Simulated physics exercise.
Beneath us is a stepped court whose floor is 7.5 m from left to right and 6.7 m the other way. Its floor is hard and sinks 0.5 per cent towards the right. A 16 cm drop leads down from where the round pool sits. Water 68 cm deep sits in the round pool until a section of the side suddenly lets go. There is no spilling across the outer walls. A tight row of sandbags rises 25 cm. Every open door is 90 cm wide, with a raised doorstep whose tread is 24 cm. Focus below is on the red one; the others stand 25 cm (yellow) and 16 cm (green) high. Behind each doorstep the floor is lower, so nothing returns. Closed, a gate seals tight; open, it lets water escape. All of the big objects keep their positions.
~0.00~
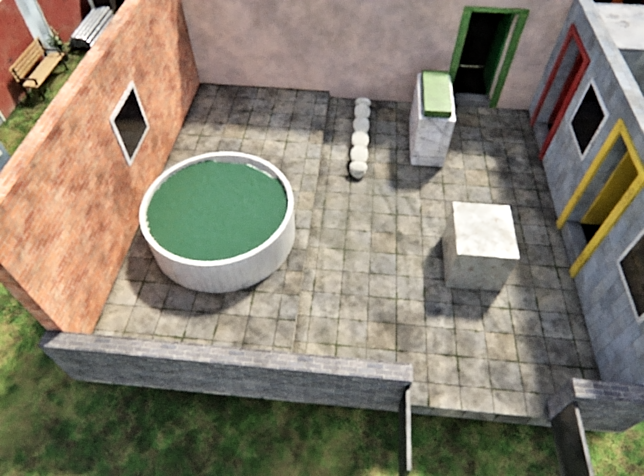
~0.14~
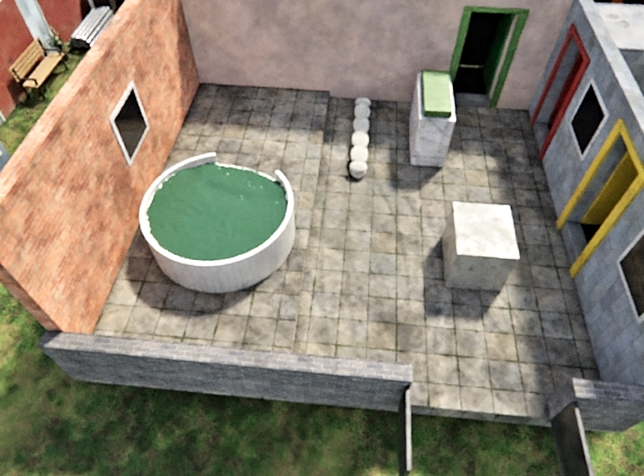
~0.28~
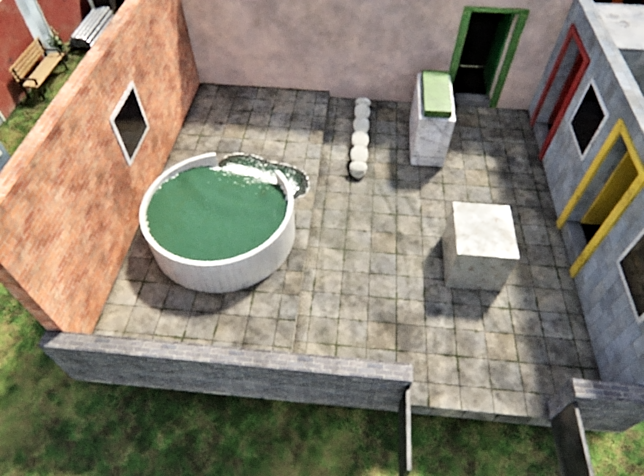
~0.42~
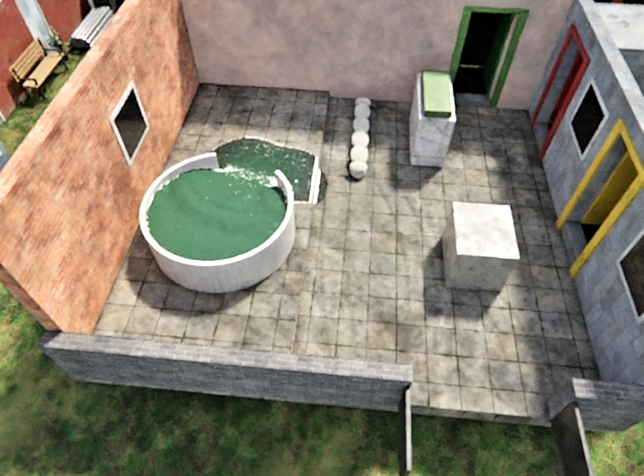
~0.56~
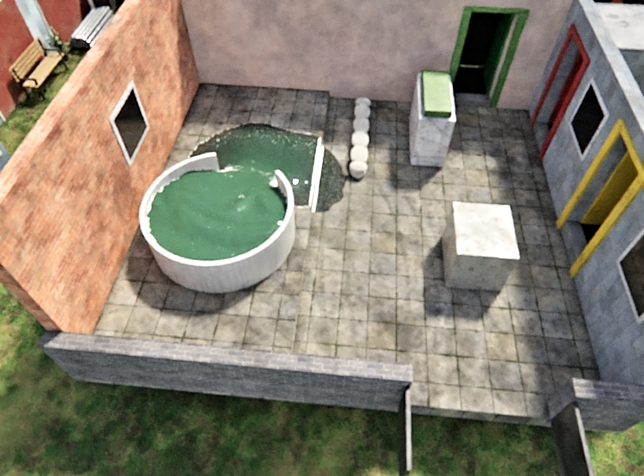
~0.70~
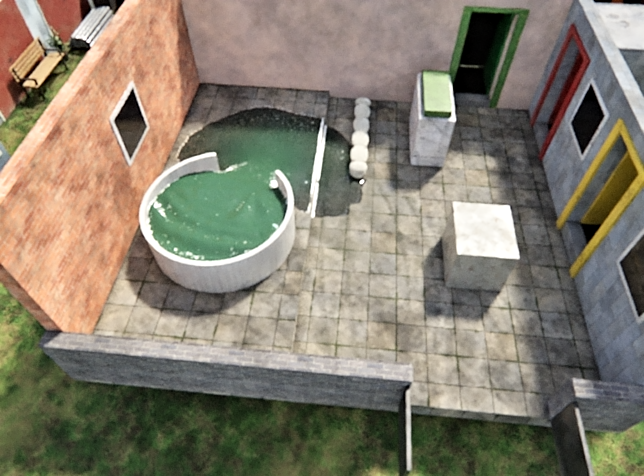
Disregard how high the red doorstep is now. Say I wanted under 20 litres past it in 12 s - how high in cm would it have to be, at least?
You would need about 11 cm.
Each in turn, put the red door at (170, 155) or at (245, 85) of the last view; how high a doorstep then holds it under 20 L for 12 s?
Minimums: About 5.5 cm and 20 cm.
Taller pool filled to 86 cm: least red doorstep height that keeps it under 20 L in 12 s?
I'd go with near 16 cm then.
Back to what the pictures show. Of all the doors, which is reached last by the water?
That's the yellow door, which comes last.
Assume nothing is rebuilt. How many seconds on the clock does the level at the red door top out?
It peaks at about 3.6 s.
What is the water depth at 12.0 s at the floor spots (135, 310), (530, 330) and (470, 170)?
About 2, 8 and 3 cm respectively.
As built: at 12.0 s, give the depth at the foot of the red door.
A ruler would read roughly 7.0 cm.
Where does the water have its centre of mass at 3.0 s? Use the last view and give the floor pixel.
The water is centred around (278, 157) in the last picture's pixels.
After 1.4 s water covers 25 % of the floor, deepest (39 cm) near (348, 99); it has not reached the red door.
After 3.0 s water covers 35 % of the floor, deepest (39 cm) near (332, 102); 5 cm at the red door, 0 litres in over its 15 cm doorstep.
After 12.0 s water covers 95 % of the floor, deepest (18 cm) near (354, 119); 7 cm at the red door, 4 litres in over its 15 cm doorstep.
At the red door as built, the water arrived by 3.0 s and peaked near 16 cm at 3.6 s.
With a doorstep of 9.5 cm, 33 litres would have come in within the 12 s; with 13 cm, 9 litres. So under 20 litres takes about 11 cm.
